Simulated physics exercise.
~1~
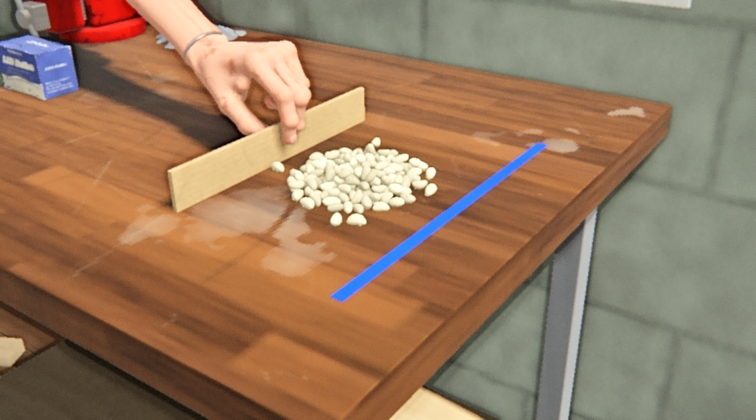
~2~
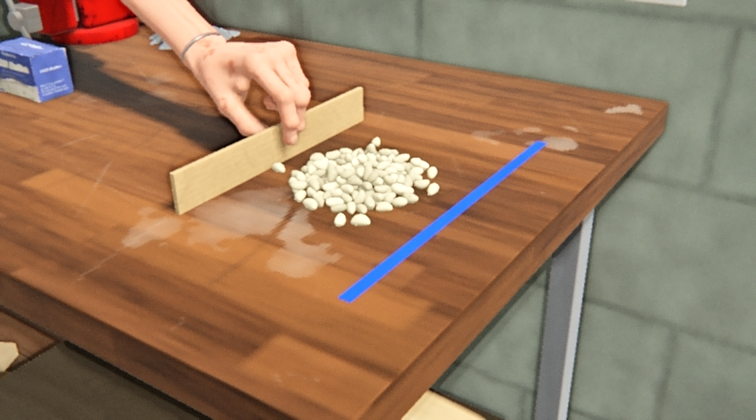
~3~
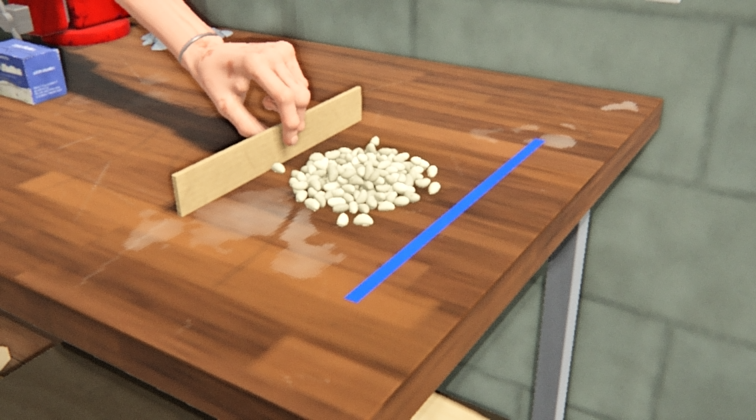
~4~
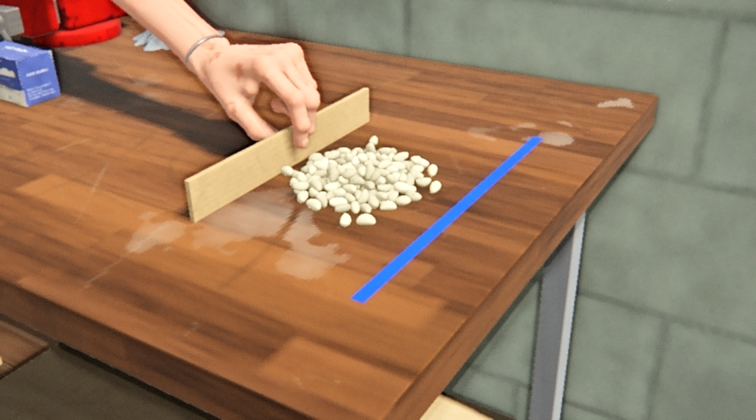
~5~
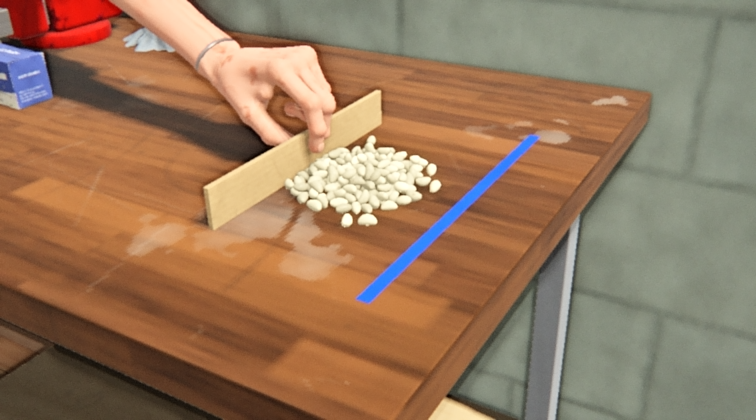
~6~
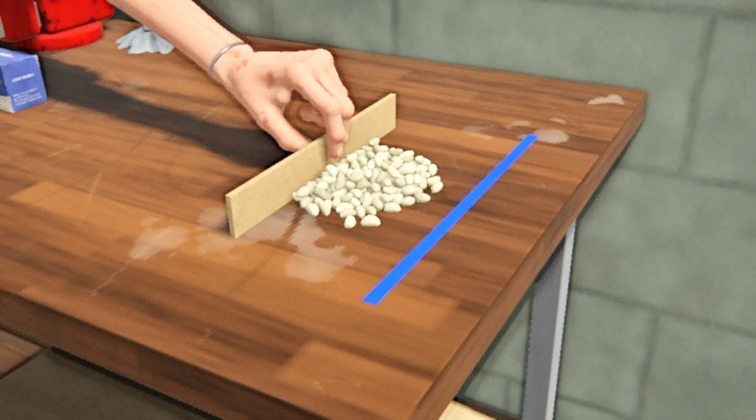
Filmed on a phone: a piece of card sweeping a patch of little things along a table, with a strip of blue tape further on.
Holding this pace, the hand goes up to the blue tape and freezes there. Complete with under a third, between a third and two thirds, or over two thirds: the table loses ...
The table loses under a third.
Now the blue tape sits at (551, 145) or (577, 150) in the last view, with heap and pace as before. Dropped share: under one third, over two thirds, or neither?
First try: The middle third; second try: Over two thirds.
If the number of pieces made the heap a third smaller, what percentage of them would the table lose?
Result: Near 0 %.
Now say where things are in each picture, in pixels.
Piece of card near (188, 183), at rest; blue tape near (535, 150), about a palm's width from the edge; edge at (536, 235); the heap near (355, 179), white beans, in the first picture.
Piece of card near (190, 185), at rest, in the second picture.
Piece of card near (192, 187); the heap near (358, 179), in the third picture.
Piece of card near (205, 192), in the fourth picture.
Piece of card near (223, 199); the heap near (358, 178), only a few pushed along, in the fifth picture.
Piece of card near (245, 206); blue tape near (528, 141); edge at (549, 226); the heap near (375, 183), near two thirds pushed along, in the sixth picture.
Shortly afterwards, piece of card still moving, near (397, 152); heap all on the table, its front near (495, 206).
Next, piece of card stopped at the blue tape; heap a little over the edge.
Some moments later, piece of card stopped at the blue tape; heap near a quarter over the edge.
In the end, piece of card stopped at the blue tape; heap near a quarter over the edge.
